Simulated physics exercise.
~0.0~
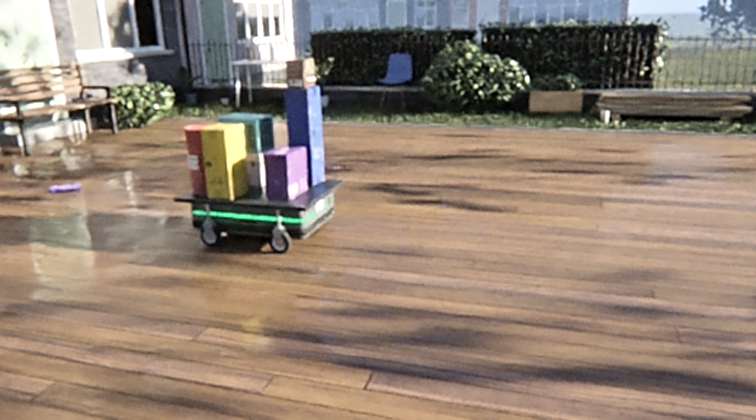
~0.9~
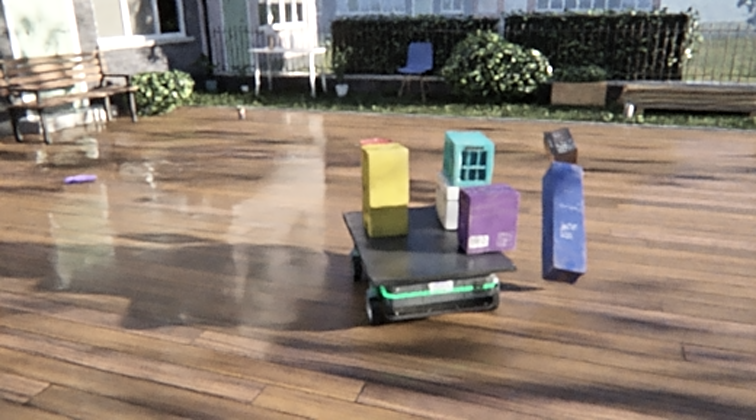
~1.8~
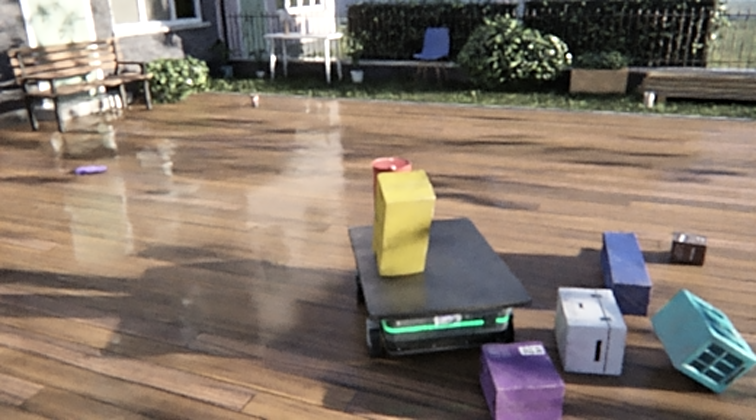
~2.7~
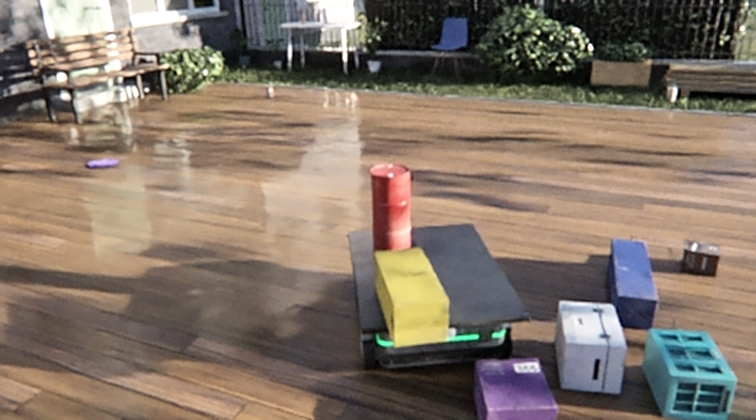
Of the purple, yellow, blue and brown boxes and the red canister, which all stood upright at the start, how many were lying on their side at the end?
Four of them were lying on their side, namely the purple, yellow, blue and brown boxes.
